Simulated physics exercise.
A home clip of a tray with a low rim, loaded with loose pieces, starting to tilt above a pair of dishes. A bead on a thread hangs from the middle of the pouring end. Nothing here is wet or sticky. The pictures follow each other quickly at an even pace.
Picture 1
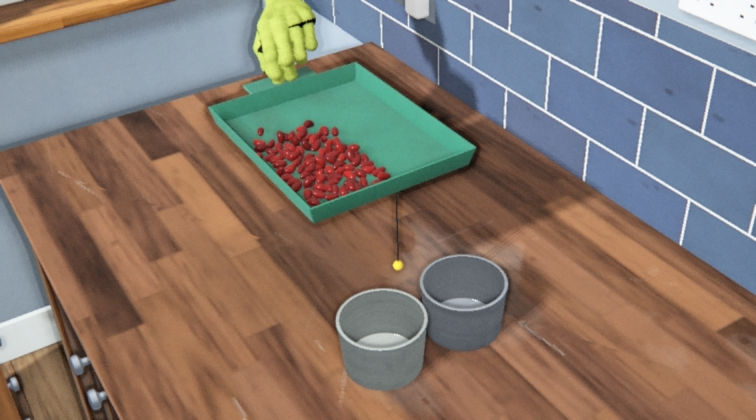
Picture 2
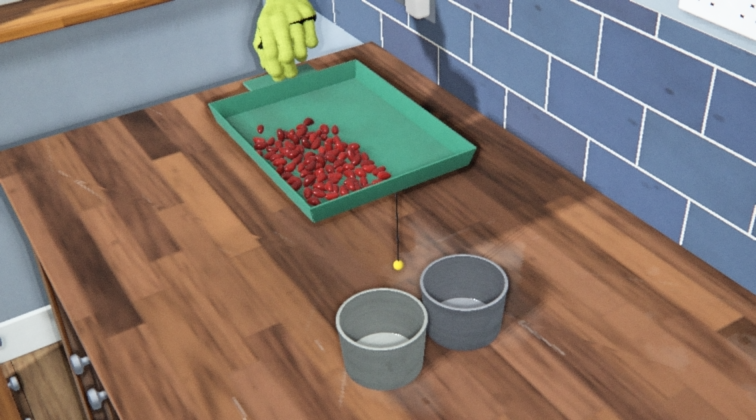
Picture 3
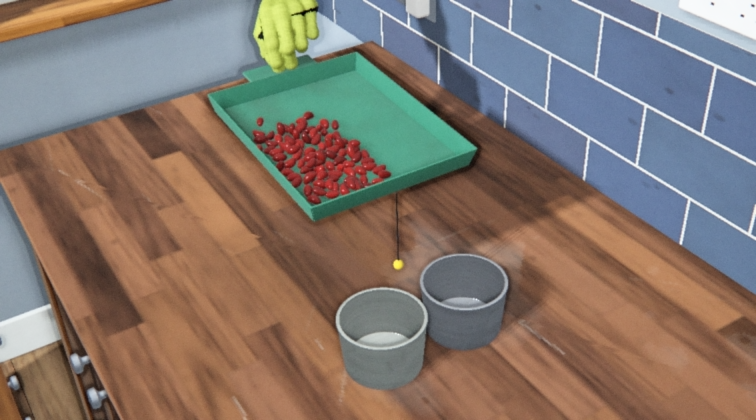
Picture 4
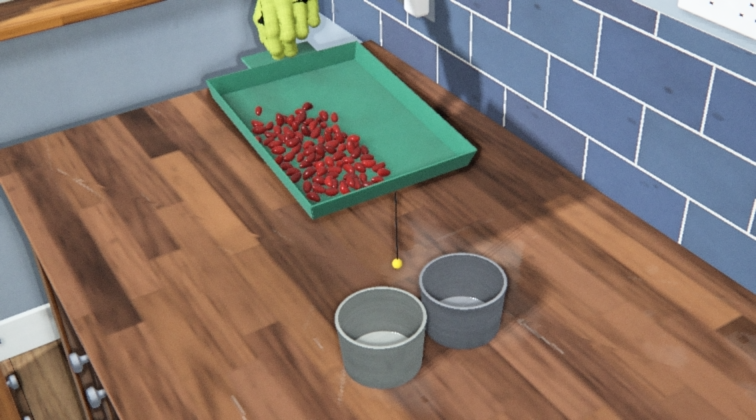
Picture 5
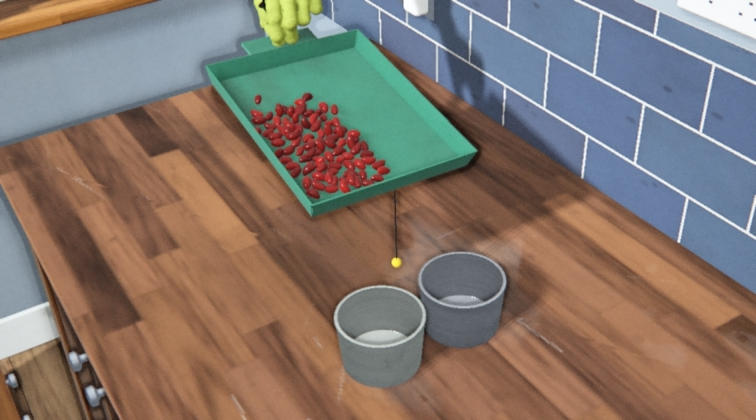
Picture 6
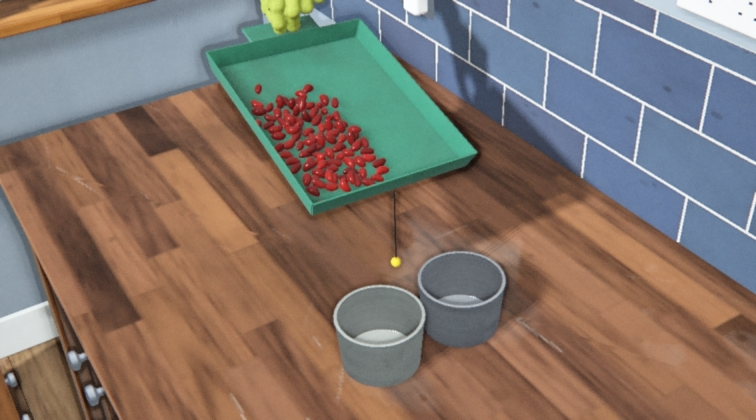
The clip opens on a green tray of red beans held level by a yellow-green hand above a wooden counter, with two empty grey dishes and a yellow bead hanging nearby. The hand then gradually raises the far end, tilting the tray toward its near right corner, while the beans stay bunched along the left side.
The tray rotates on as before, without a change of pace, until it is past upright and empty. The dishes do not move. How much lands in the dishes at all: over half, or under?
In the dishes lies the larger part of it.
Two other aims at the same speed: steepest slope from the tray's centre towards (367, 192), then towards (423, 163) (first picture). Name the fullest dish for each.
First the left-hand dish, then the right dish.
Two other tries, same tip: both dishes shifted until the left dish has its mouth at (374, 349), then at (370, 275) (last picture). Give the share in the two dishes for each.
The first gives 40 %, the second 10 %.
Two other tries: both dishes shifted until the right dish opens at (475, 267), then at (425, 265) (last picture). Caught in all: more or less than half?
The first try: More than half. The second: The smaller part.
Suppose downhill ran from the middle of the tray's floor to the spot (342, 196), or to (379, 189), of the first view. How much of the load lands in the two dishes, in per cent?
The first gives 40 %, the second 80 %.
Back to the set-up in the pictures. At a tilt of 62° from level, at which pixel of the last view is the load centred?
Roughly at (375, 160).
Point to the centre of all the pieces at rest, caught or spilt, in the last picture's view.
Roughly at (459, 323).
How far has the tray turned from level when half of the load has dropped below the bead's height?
Around 110° of tilt.
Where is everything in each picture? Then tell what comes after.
Corners of the pouring end at (312, 205) and (469, 147), level; middle of the load at (321, 162), kidney beans; left dish at (406, 362); right dish at (489, 323); bead on its thread at (398, 265), in the first picture.
Corners of the pouring end at (313, 204) and (469, 147), level; middle of the load at (321, 161), in the second picture.
Corners of the pouring end at (313, 203) and (470, 147), tipped barely, lowest at the right corner; middle of the load at (321, 157), in the third picture.
Corners of the pouring end at (314, 202) and (470, 148), tipped a little, lowest at the right corner; middle of the load at (321, 152), in the fourth picture.
Corners of the pouring end at (314, 200) and (470, 149), tipped a little, lowest at the right corner; middle of the load at (321, 146), in the fifth picture.
Corners of the pouring end at (315, 200) and (470, 150), tipped clearly, lowest at the right corner; middle of the load at (321, 141); left dish at (404, 358); right dish at (486, 319), in the sixth picture.
Soon, tray tipped steeply; all on the tray.
A while on, tray tipped past a quarter turn; most on the tray; a stray few in the left dish; a stray few in the right dish; a stray few outside both; a small part in the air.
Towards the end, tray tipped past a quarter turn; about a quarter in the left dish; about half in the right dish; about a third outside both.
Finally, tray tipped past a quarter turn; about a quarter in the left dish; about half in the right dish; about a third outside both.
